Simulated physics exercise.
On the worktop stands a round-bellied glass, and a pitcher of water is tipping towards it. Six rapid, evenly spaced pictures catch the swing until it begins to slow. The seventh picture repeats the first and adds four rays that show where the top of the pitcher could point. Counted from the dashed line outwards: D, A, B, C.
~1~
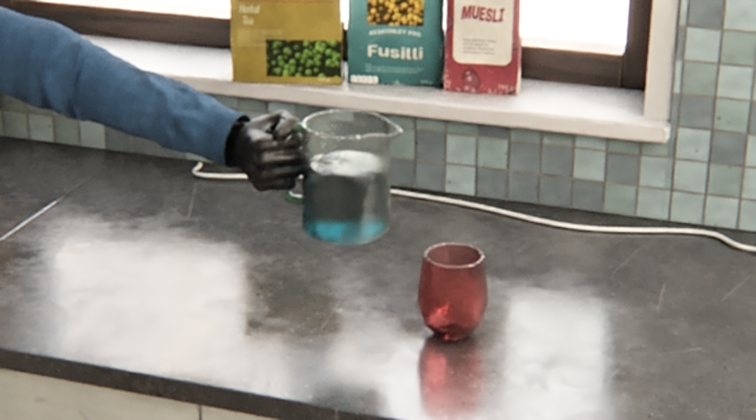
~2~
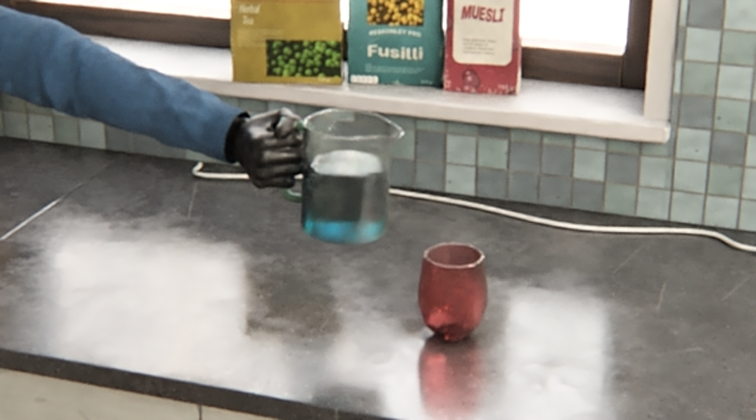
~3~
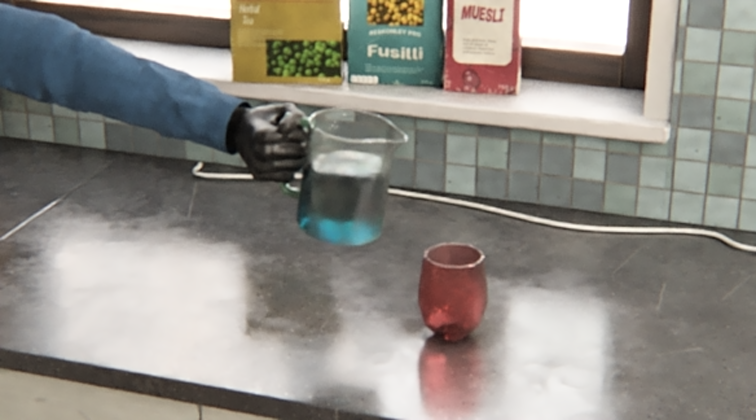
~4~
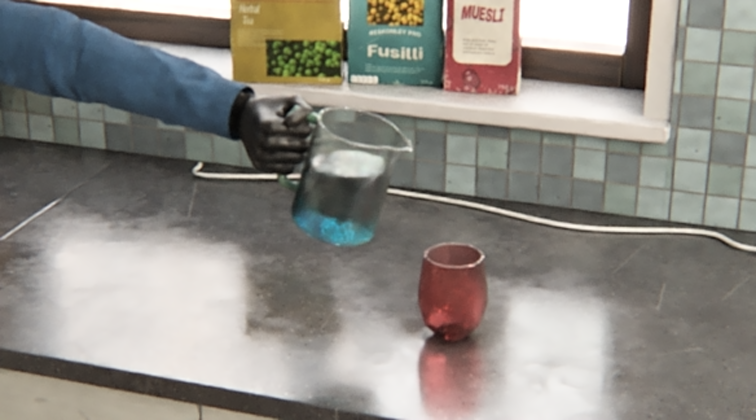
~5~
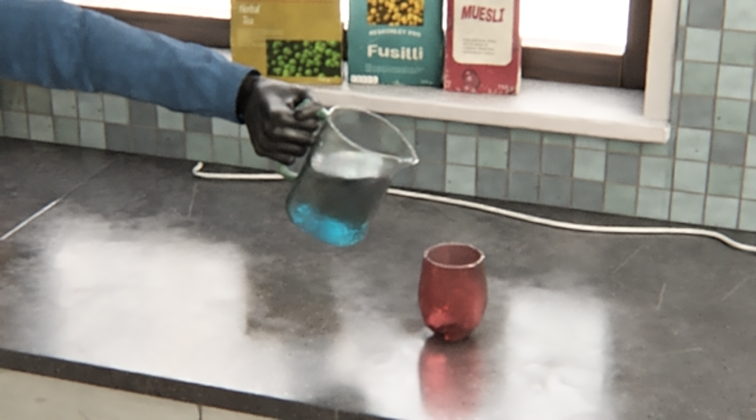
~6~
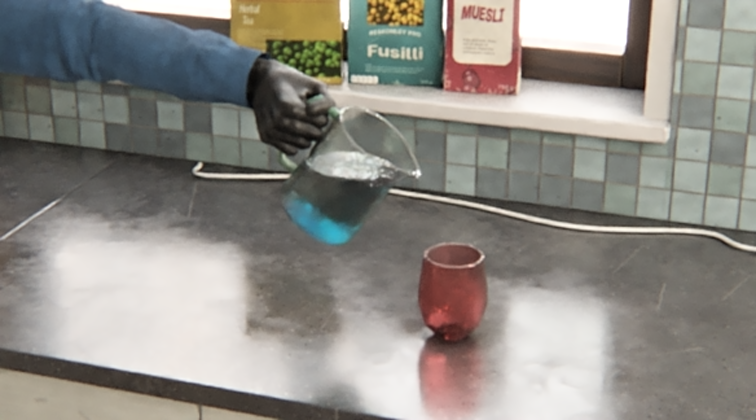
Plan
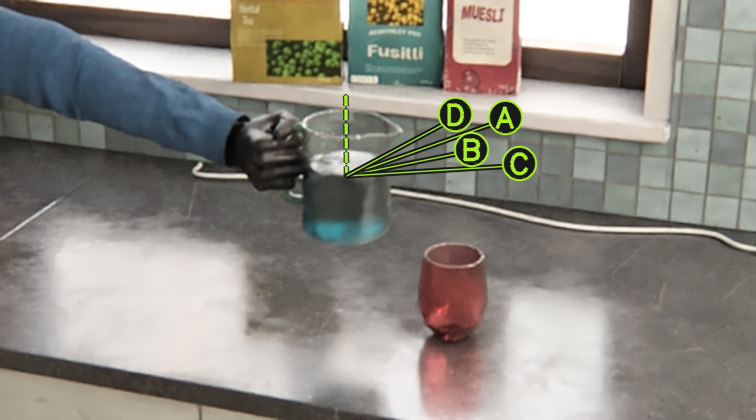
A black-gloved hand gradually tilts a glass pitcher of water rightward above a red glass.
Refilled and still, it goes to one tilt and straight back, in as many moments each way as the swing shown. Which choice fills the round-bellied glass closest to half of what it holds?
I would pick tilt A.
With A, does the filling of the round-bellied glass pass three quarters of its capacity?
No, less.
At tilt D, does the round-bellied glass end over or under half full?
Under half.
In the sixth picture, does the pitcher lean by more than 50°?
No, it does not.
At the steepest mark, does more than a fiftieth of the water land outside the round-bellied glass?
Yes.
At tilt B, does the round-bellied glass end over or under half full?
Over.
In lime, A at (490, 124); B at (454, 154); C at (502, 166); D at (441, 125).
For tilt A, the round-bellied glass ends with about 48 % of what it can hold.
For tilt B, the round-bellied glass ends with about 75 % of what it can hold.
For tilt C, the round-bellied glass ends with about 88 % of what it can hold; 9 % of the water is spilt.
For tilt D, the round-bellied glass ends with about 25 % of what it can hold.
